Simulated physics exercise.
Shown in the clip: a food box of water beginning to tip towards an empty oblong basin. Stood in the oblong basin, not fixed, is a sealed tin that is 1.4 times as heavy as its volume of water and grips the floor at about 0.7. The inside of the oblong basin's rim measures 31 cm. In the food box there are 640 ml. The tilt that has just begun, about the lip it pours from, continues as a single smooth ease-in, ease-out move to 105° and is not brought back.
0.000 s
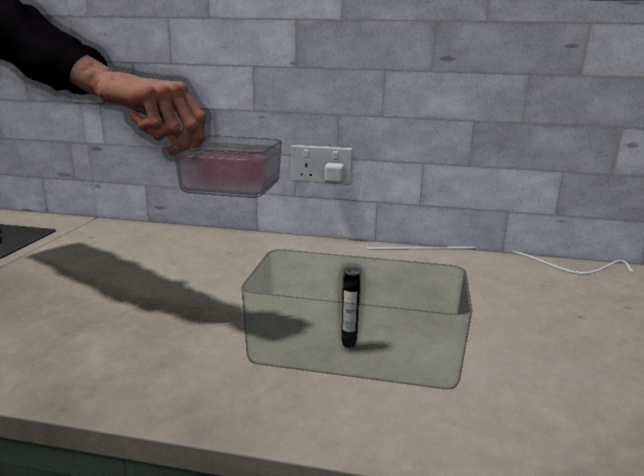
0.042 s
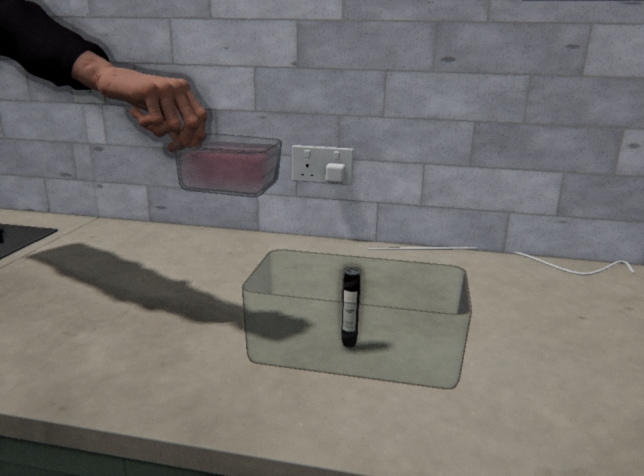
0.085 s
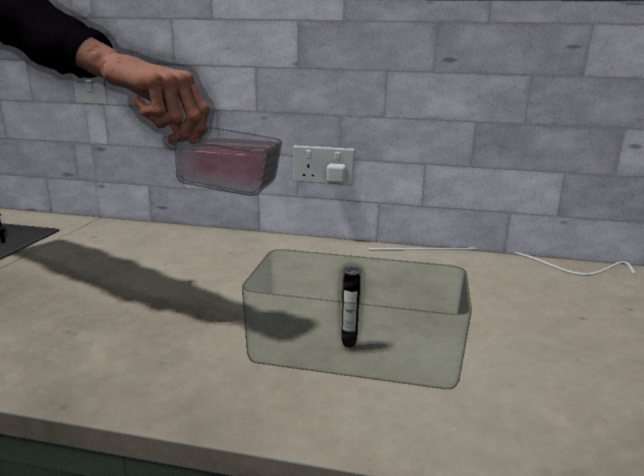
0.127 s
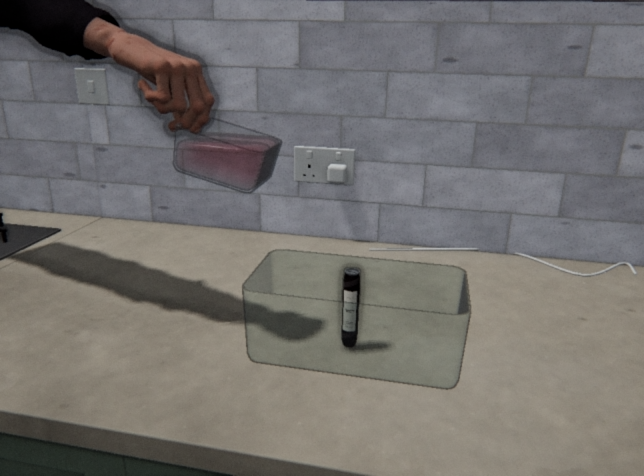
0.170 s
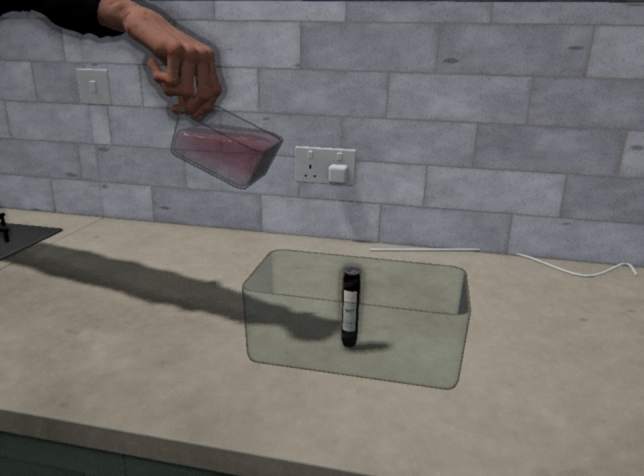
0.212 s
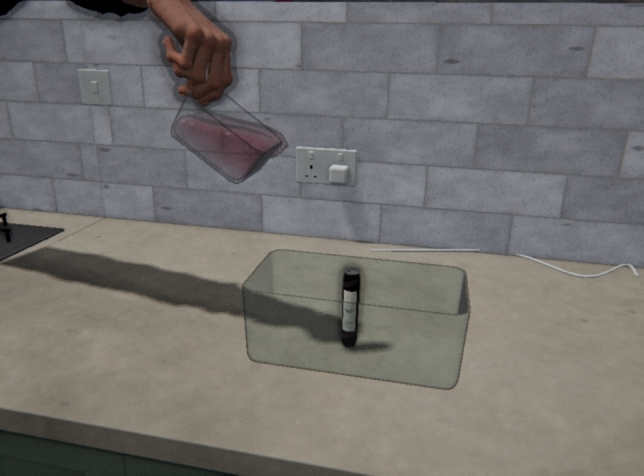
The clip shows a hand holding a clear food box of pinkish liquid above and left of an oblong basin, where a small dark cylinder stands; the hand rises and moves right, steadily tilting the box down towards the right.
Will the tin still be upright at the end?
Yes, it stands firm.
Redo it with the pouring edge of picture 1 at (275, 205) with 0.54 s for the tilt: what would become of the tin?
Then it tips over.
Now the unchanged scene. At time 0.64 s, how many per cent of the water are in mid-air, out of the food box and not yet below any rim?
Airborne fraction: Approx. 18 %.
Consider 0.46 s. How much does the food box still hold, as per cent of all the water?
I reckon about 24 in a hundred is still held.
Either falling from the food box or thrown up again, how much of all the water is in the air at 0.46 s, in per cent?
Around 68 in a hundred.
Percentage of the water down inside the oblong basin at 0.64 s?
Reading: Approx. 80 %.
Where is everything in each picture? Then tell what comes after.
In the first frame, tilt 0°; pouring edge (273, 148); surface from (191, 148) to (273, 153); the oblong basin's rim runs from (257, 269) to (468, 290); the tin's top is at (352, 275).
In the second frame, tilt 2°; pouring edge (273, 148); surface from (192, 147) to (273, 151).
In the third frame, tilt 6°; pouring edge (274, 148); surface from (192, 143) to (273, 147).
In the fourth frame, tilt 14°; pouring edge (273, 148); surface from (191, 137) to (274, 143).
In the fifth frame, tilt 24°; pouring edge (273, 148); surface from (191, 127) to (274, 141); 3 per cent is over the edge.
In the sixth frame, tilt 35°; pouring edge (273, 148); surface from (191, 115) to (268, 136); 7 per cent is over the edge.
Then, 0.46 s in, the tilt is 99° and 25 per cent is still to pour; the tin stands where it began.
Then, 0.64 s in, the tilt is 105° and 1 per cent is still to pour; the tin stands where it began.
Then, 0.83 s in, the tilt is 105° and 0 per cent is still to pour; the tin stands where it began.
Then, 1.04 s in, the tilt is 105° and 0 per cent is still to pour; the tin stands where it began.
Finally, the tin stands where it began.
